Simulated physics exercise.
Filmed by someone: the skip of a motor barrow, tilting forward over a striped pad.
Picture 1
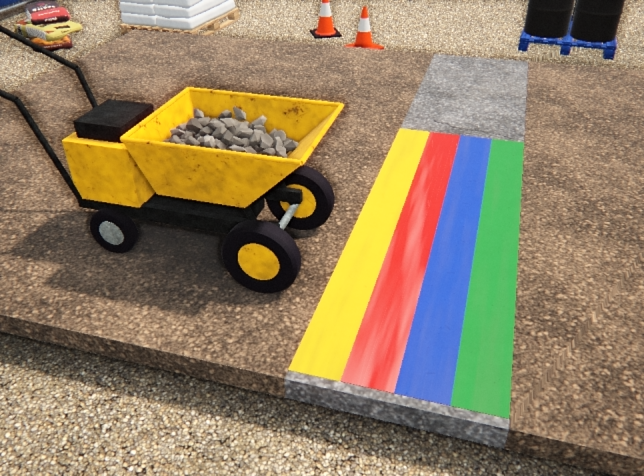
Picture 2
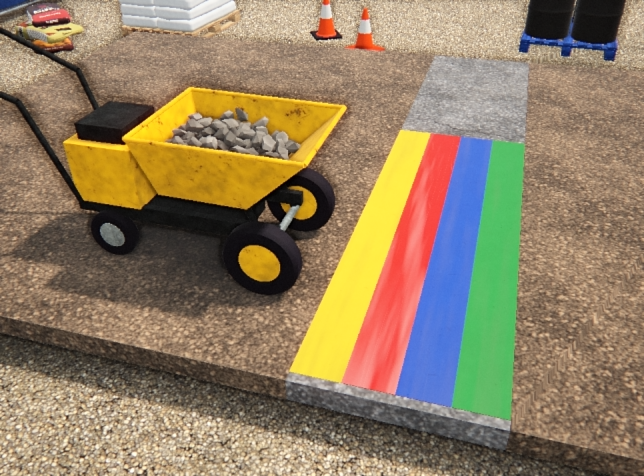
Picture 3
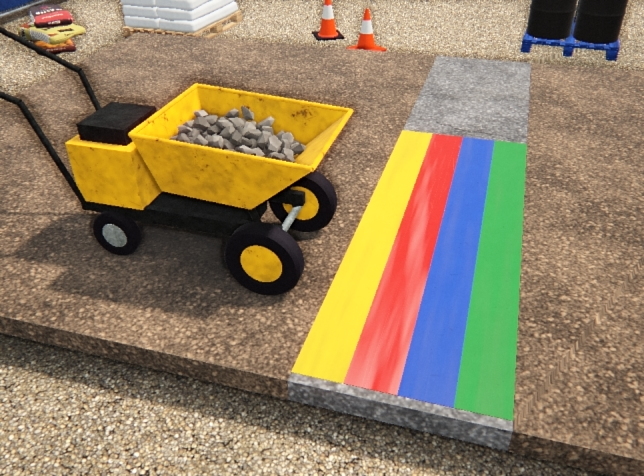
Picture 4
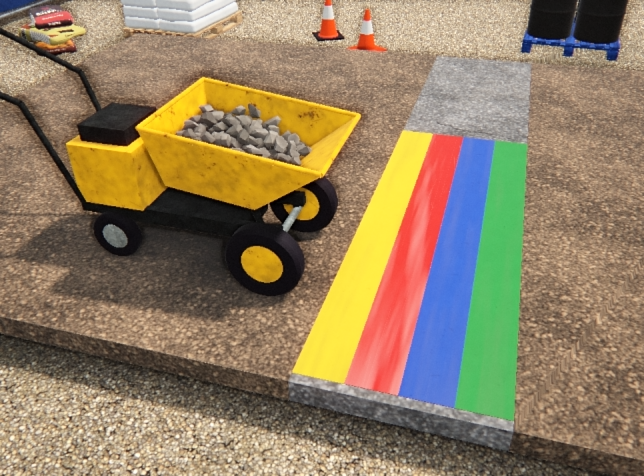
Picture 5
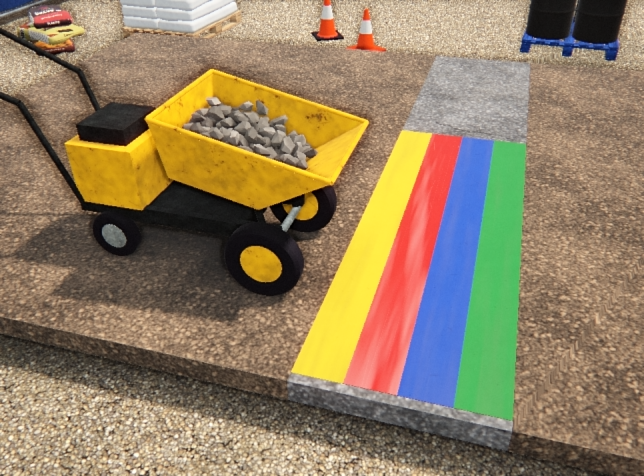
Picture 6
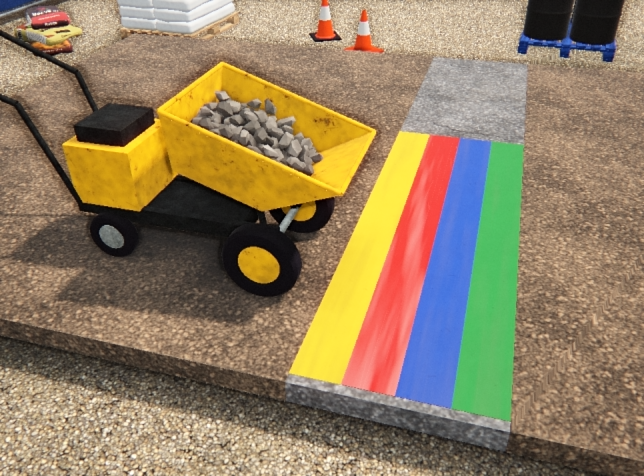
A yellow motor barrow loaded with grey broken stones stands on a brown slab outdoors, seen from above at an angle by a nearly steady camera. To its right lies a pad striped yellow, red, blue and green, with orange-and-white cones and dark drums on a blue pallet behind. The skip starts level, then tilts gradually forward to the right, its rear rising while the wheels stay put.
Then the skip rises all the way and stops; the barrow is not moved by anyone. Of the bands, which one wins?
The blue band wins.
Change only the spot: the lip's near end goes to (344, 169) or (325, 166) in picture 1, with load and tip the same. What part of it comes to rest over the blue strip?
First try: Some 30 %; second try: 40 %.
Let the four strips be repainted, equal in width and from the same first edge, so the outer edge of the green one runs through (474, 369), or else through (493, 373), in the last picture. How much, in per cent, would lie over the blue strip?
First case 30 per cent, second case 30 per cent.
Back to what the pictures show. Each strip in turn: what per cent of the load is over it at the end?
Yellow strip about 0 per cent, red strip about 25 per cent, blue strip about 35 per cent, green strip about 15 per cent.
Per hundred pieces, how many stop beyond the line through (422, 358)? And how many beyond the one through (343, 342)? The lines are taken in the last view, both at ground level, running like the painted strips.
Close to 40 % and 80 %, in that order.
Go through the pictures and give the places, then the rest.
In the first picture, lip of the skip at (301, 163), level; top of the load at (219, 136), broken stones; yellow strip at (332, 332); red strip at (381, 342); blue strip at (431, 352); green strip at (485, 363).
In the second picture, lip of the skip at (304, 166), level; top of the load at (222, 137).
In the third picture, lip of the skip at (312, 169), tipped barely; top of the load at (211, 145).
In the fourth picture, lip of the skip at (321, 175), tipped a little; top of the load at (221, 128).
In the fifth picture, lip of the skip at (331, 183), tipped a little; top of the load at (223, 129).
In the sixth picture, lip of the skip at (341, 194), tipped clearly; top of the load at (216, 120); yellow strip at (332, 335); red strip at (381, 345); blue strip at (432, 355); green strip at (485, 366).
Soon, skip tipped steeply; all in the skip.
A while on, skip tipped right over; most in the skip; a small part over the red strip; a small part over the blue strip.
Towards the end, skip tipped right over; about a quarter in the skip; about a quarter over the red strip; about a third over the blue strip; about a quarter over the green strip; a stray few off the paint.
Finally, skip tipped right over; about a quarter in the skip; none over the yellow strip; about a quarter over the red strip; about a third over the blue strip; about a quarter over the green strip; a stray few off the paint.
